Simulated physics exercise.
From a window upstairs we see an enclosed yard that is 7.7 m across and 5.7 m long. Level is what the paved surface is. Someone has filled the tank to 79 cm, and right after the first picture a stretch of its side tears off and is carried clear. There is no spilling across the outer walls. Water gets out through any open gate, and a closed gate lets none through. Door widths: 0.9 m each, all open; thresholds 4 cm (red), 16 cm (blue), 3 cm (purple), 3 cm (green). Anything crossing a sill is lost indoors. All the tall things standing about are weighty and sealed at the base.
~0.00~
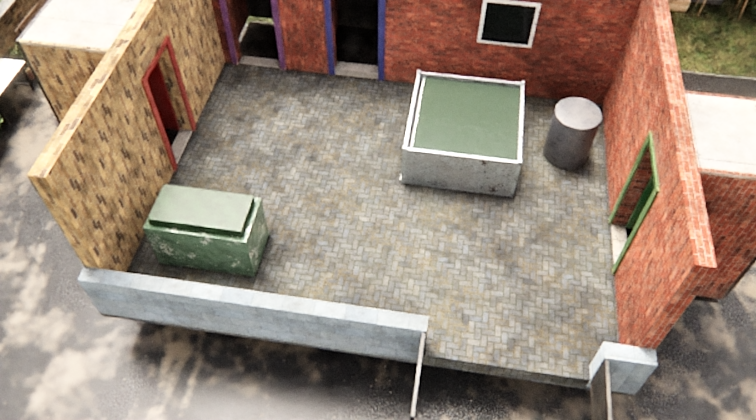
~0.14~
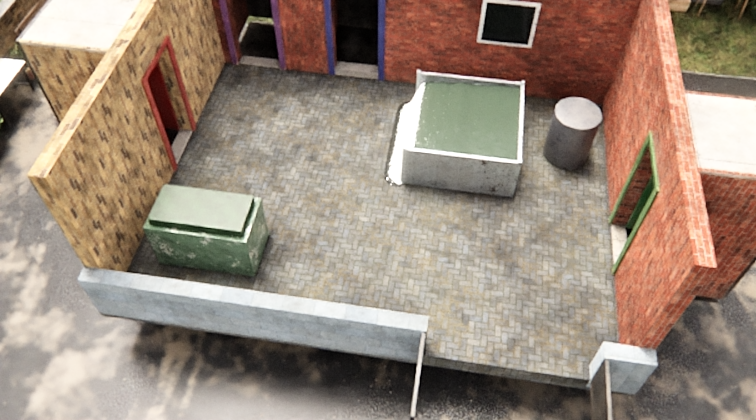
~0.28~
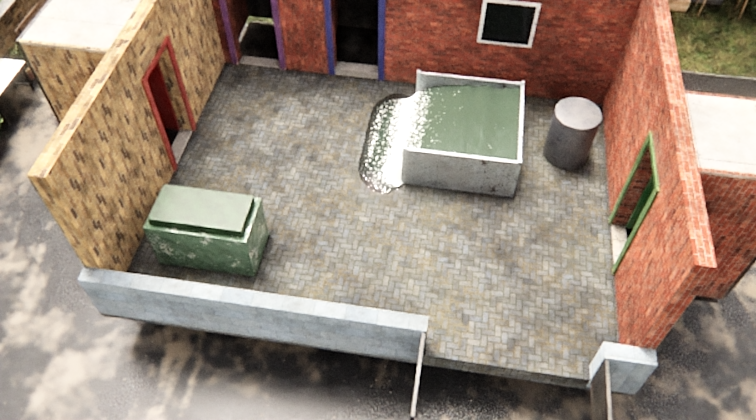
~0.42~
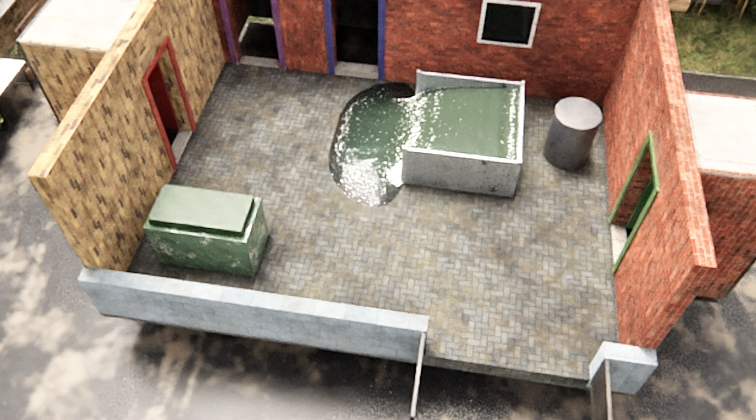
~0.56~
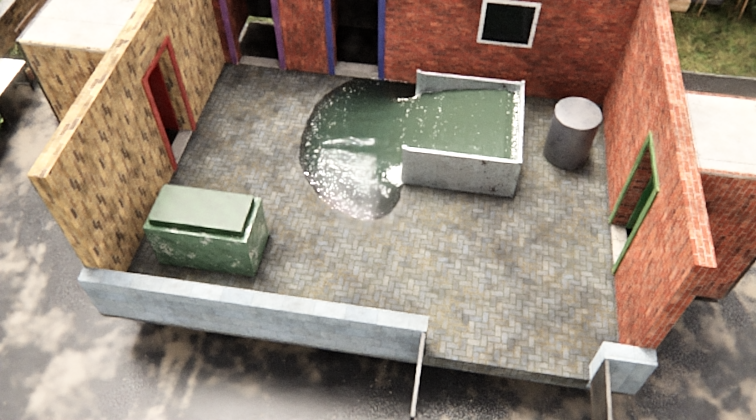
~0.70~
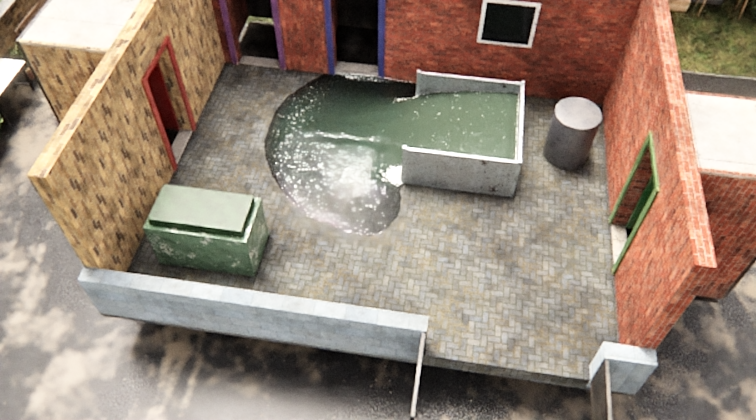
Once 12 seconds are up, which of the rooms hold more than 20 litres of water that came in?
Red door - more than 20 litres. Blue door - 20 litres or less. Purple door - more than 20 litres. Green door - more than 20 litres.
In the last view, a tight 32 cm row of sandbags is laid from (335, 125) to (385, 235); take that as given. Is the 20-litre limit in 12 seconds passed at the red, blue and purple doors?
Result: Red door beyond the limit; blue door beyond the limit; purple door beyond the limit.
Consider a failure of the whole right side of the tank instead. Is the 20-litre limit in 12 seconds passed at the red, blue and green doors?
Here's how it goes: Red falls short, blue falls short, green exceeds it.
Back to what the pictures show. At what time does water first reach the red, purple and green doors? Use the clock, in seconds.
The red door is reached at 1.1 s, purple at 1.1 s, green at 8.0 s.
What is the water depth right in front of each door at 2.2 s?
Door by door in cm, red shows 22, blue shows 16, purple shows 21, green shows 0.
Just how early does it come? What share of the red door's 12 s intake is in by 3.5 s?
About 65 per cent.
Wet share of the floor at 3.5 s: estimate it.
Around 50 per cent.
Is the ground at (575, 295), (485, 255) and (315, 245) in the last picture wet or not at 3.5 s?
Status of the three spots: Free of it, free of it, inundated.
After 1.4 s water covers 40 % of the floor and is deepest (35 cm) near (225, 64); red door 11 cm at the sill, 18 L in, blue door 19 cm at the sill, 0 L in, purple door 8 cm at the sill, 0 L in, green door not reached.
After 2.2 s water covers 45 % of the floor and is deepest (44 cm) near (222, 70); red door 22 cm at the sill, 134 L in, blue door 16 cm at the sill, 4 L in, purple door 21 cm at the sill, 29 L in, green door not reached.
After 3.5 s water covers 50 % of the floor and is deepest (25 cm) near (177, 166); red door 19 cm at the sill, 300 L in, blue door 10 cm at the sill, 5 L in, purple door 21 cm at the sill, 195 L in, green door not reached.
After 7.0 s water covers 80 % of the floor and is deepest (12 cm) near (117, 294); red door 10 cm at the sill, 427 L in, blue door 6 cm at the sill, 5 L in, purple door 8 cm at the sill, 349 L in, green door not reached.
After 12.0 s water covers 95 % of the floor and is deepest (8 cm) near (597, 112); red door 5 cm at the sill, 453 L in, blue door 5 cm at the sill, 5 L in, purple door 5 cm at the sill, 395 L in, green door 6 cm at the sill, 43 L in.
